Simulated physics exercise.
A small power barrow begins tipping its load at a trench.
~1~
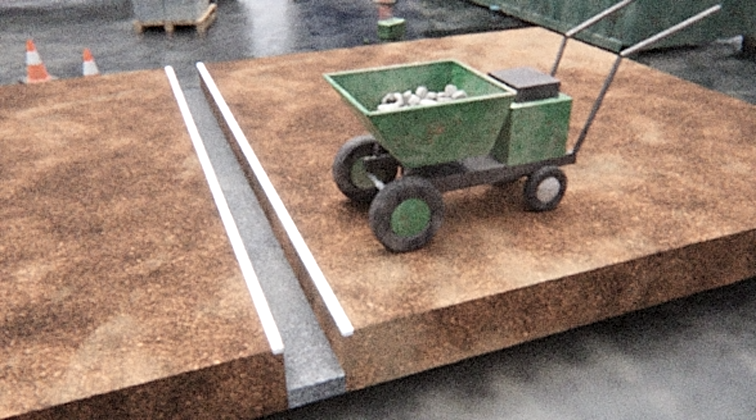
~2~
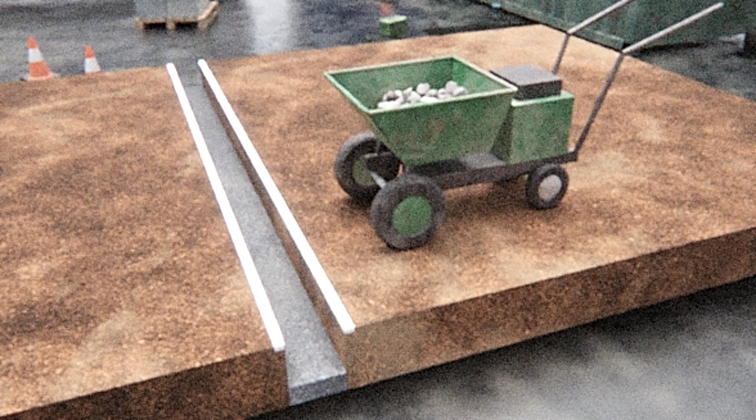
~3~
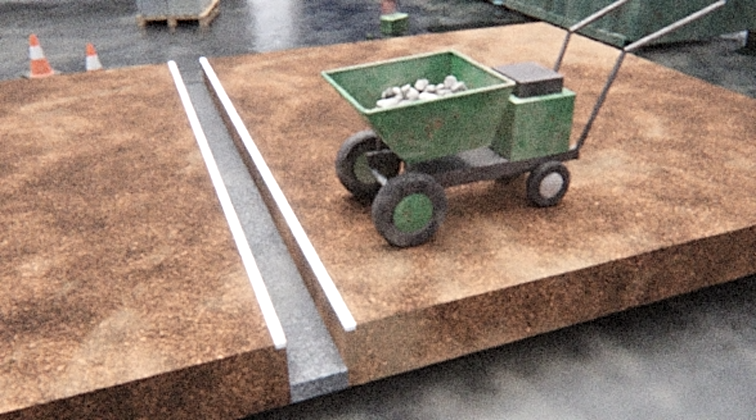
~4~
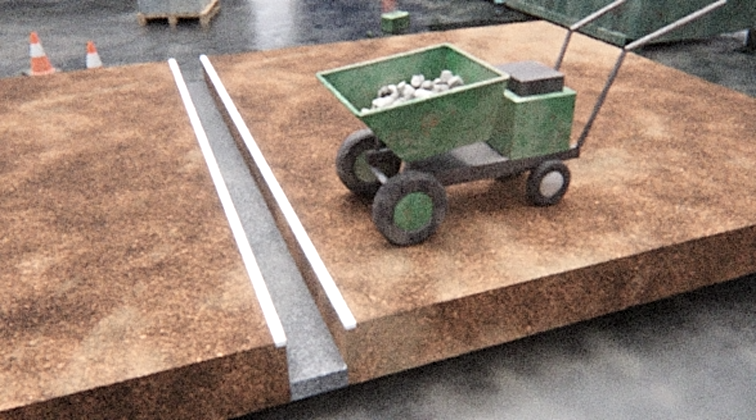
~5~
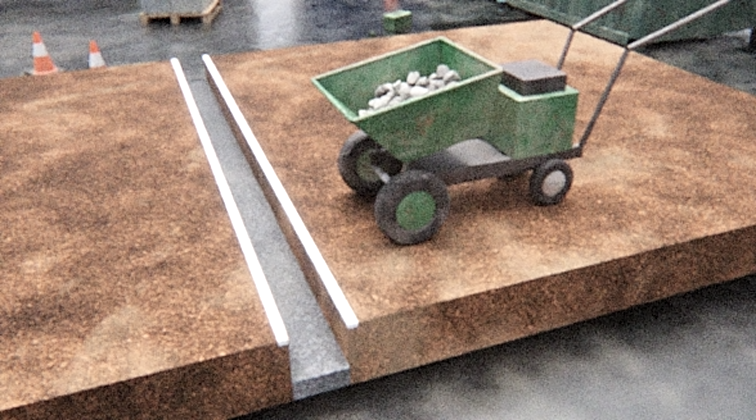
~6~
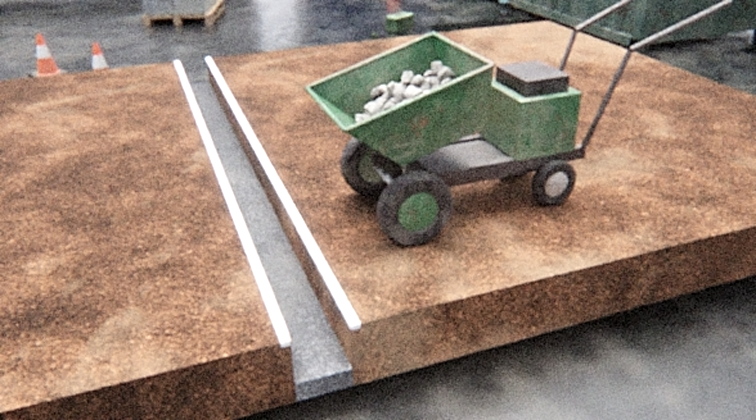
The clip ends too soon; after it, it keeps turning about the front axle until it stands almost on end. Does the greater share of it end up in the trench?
Yes.
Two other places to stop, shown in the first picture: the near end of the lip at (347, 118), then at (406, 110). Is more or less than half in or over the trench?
To start, the lesser share; after that, the greater share.
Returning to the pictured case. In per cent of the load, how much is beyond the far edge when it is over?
It works out to close to 10 per cent.
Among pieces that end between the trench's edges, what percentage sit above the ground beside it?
Roughly 0 %.
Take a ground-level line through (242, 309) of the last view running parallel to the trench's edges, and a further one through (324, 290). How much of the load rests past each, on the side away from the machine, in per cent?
I'd put it near 0 in a hundred, then near 90 in a hundred.
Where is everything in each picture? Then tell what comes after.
In the first picture, lip of the skip near (368, 115), level; top of the load near (415, 106), broken stones; first edge of the trench near (328, 293); far edge near (263, 308), the trench under half as wide as the skip, and about as deep as wide.
In the second picture, lip of the skip near (368, 114), level; top of the load near (415, 104).
In the third picture, lip of the skip near (365, 114), tipped barely; top of the load near (424, 98).
In the fourth picture, lip of the skip near (359, 116), tipped a little; top of the load near (432, 98).
In the fifth picture, lip of the skip near (353, 122), tipped a little; top of the load near (428, 95).
In the sixth picture, lip of the skip near (346, 131), tipped clearly; top of the load near (428, 88); first edge of the trench near (335, 287); far edge near (271, 302).
Shortly afterwards, skip tipped steeply; the whole lot in the skip.
Next, skip tipped steeply; all but a few in the skip; a little in or heaped over the trench; only a few beyond it.
Some moments later, skip tipped right over; near a quarter in the skip; near two thirds in or heaped over the trench; a little beyond it.
In the end, skip tipped right over; all but a few in or heaped over the trench; a little beyond it.
